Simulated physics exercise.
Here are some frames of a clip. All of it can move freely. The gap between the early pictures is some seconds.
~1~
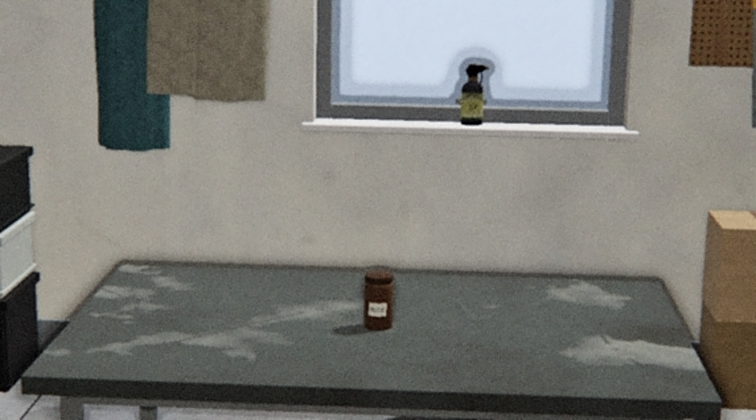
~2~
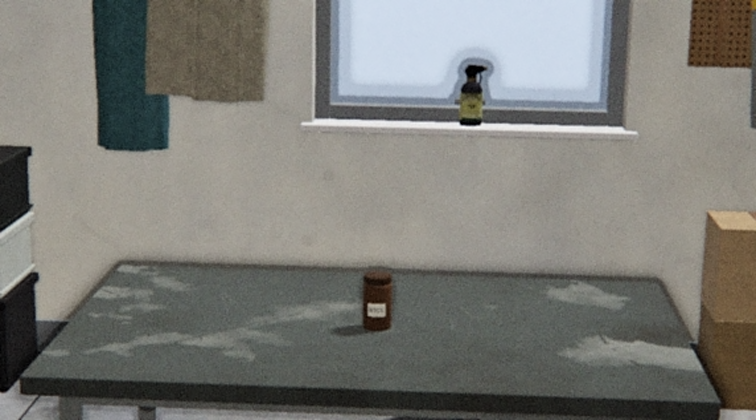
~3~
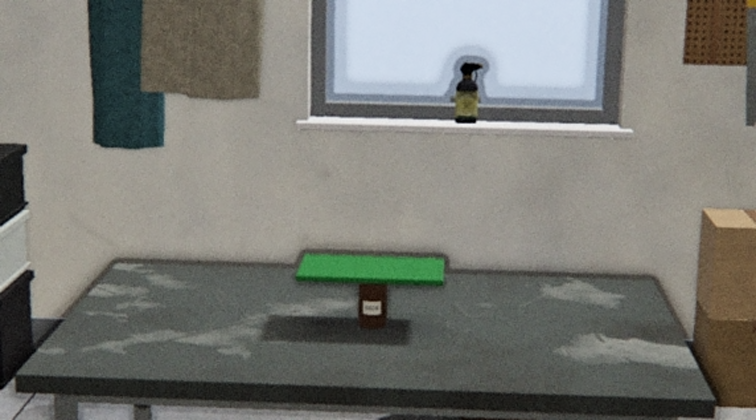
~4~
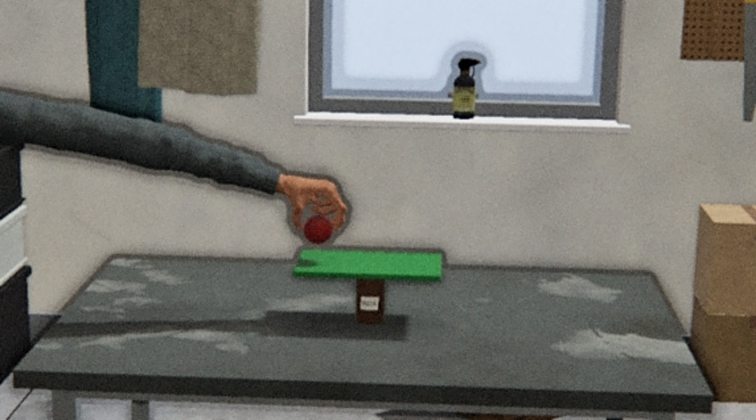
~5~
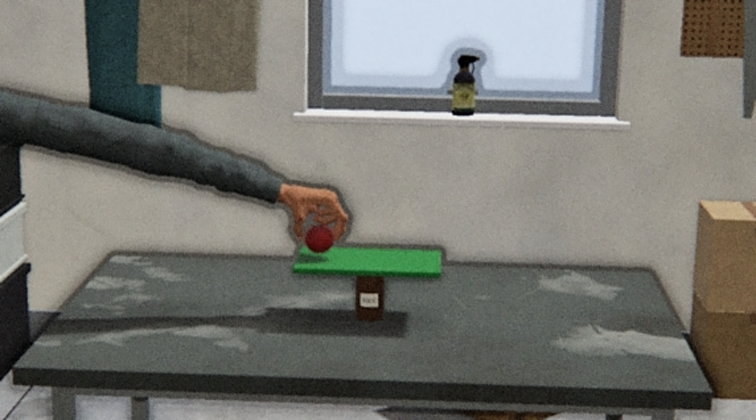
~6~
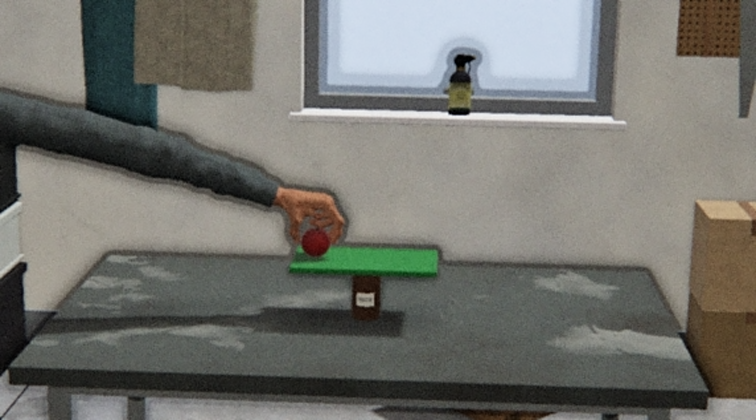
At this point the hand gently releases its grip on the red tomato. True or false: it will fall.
True.
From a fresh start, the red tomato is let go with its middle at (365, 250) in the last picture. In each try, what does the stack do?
What happens next is that it remains standing.
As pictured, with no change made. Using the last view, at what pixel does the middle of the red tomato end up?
Roughly pixel (284, 300) in the last picture.
Then, 0.50 s past the last view, red tomato now fallen; green lid rocked 27° from its first pose.
Then, 0.70 s past the last view, green lid rocked 55° from its first pose.
Then, 0.80 s past the last view, as before.
Then, 1.00 s past the last view, green lid rocked 47° from its first pose.
Finally, fallen, red tomato; down or leaning hard in the stack, green lid; brown jar still in place. Final places as the last picture's camera would see them, red tomato near (284, 300). The stack loses its balance.
